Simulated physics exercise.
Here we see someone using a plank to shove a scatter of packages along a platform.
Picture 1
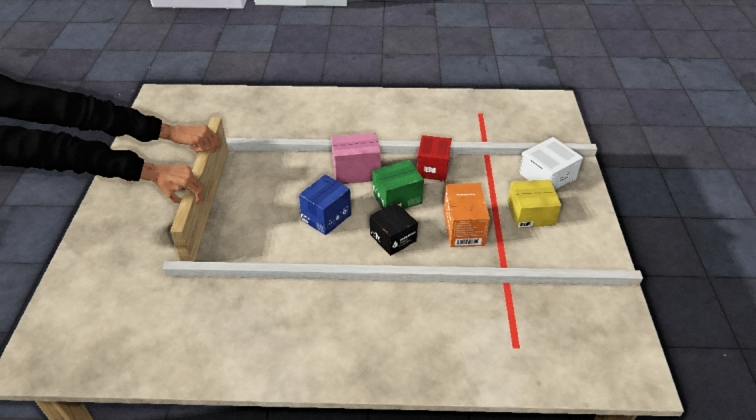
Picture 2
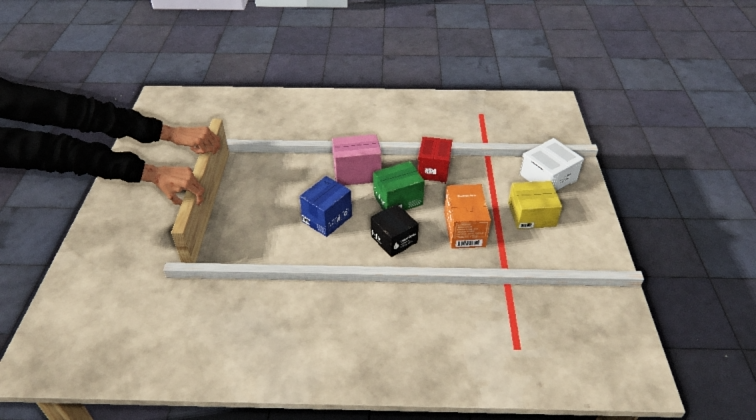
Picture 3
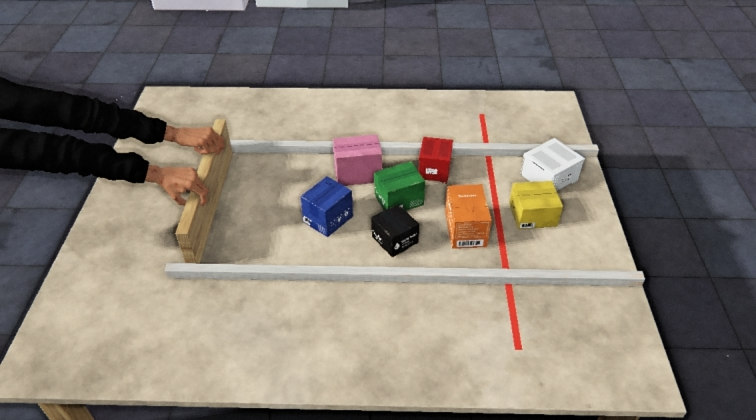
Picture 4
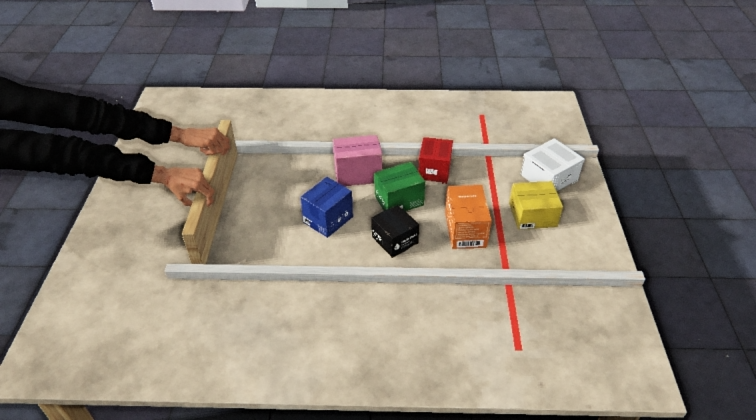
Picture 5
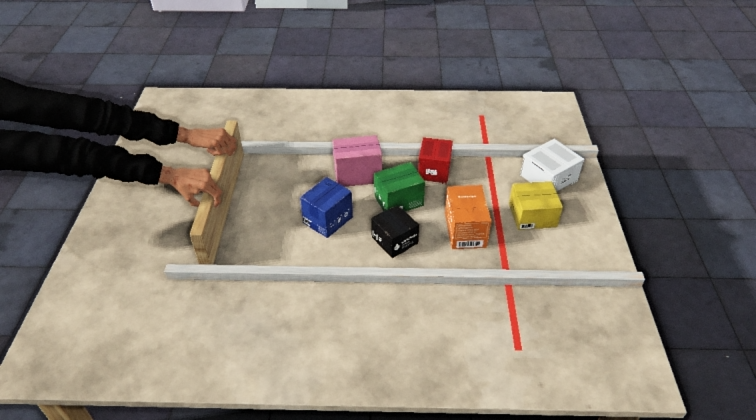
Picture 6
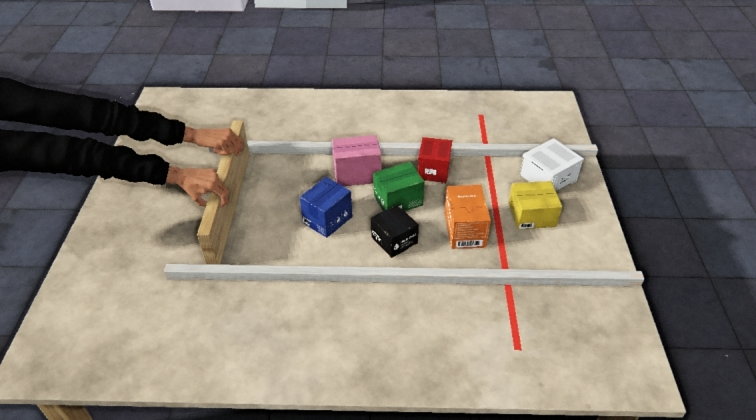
Two hands in dark sleeves grip a wooden plank at the left of a pale platform on a grey tiled floor, viewed from above by a still camera. Between two light rails sit blue, pink, green, black, red and orange boxes, with white and yellow ones beyond a red line at right. The hands slide the plank slowly rightward across bare surface, while the boxes stay put.
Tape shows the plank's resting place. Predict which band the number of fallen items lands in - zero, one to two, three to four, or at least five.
You'd find the ones that came down come in at none here.
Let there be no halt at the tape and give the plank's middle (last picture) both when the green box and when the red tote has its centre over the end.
Its middle is around (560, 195) and around (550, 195).
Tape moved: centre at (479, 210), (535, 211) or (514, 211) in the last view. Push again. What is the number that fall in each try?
Those tries give 0, 2 and 1.
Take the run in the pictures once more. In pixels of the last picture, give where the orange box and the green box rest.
I'd put one close to (554, 220) and the other close to (549, 189).
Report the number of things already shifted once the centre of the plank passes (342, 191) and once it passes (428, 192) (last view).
The count reaches 3 first and 6 second.
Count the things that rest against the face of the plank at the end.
All in all, 3.
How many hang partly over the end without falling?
Expected count: 1.
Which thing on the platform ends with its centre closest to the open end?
White tote.
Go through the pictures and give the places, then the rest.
The first frame shows white tote (550, 166); yellow parcel (533, 204); orange box (466, 215); plank (203, 187); tape (495, 209).
The second frame shows yellow parcel (534, 205); red tote (435, 160).
The third frame shows orange box (467, 216); black box (395, 230).
The fourth frame shows white tote (552, 168); green box (399, 189).
The fifth frame shows yellow parcel (535, 205); blue box (327, 207).
The sixth frame shows white tote (551, 167); yellow parcel (534, 205); orange box (466, 217); plank (227, 190); tape (496, 211).
A little later, none off yet; white tote at rest near (551, 167); yellow parcel at rest near (534, 205); orange box at rest near (466, 217).
Next, none off yet; white tote at rest near (551, 167); yellow parcel shifted a little near (544, 206); orange box shifted about its own width near (501, 219).
When it is over, the number that fall off is zero.
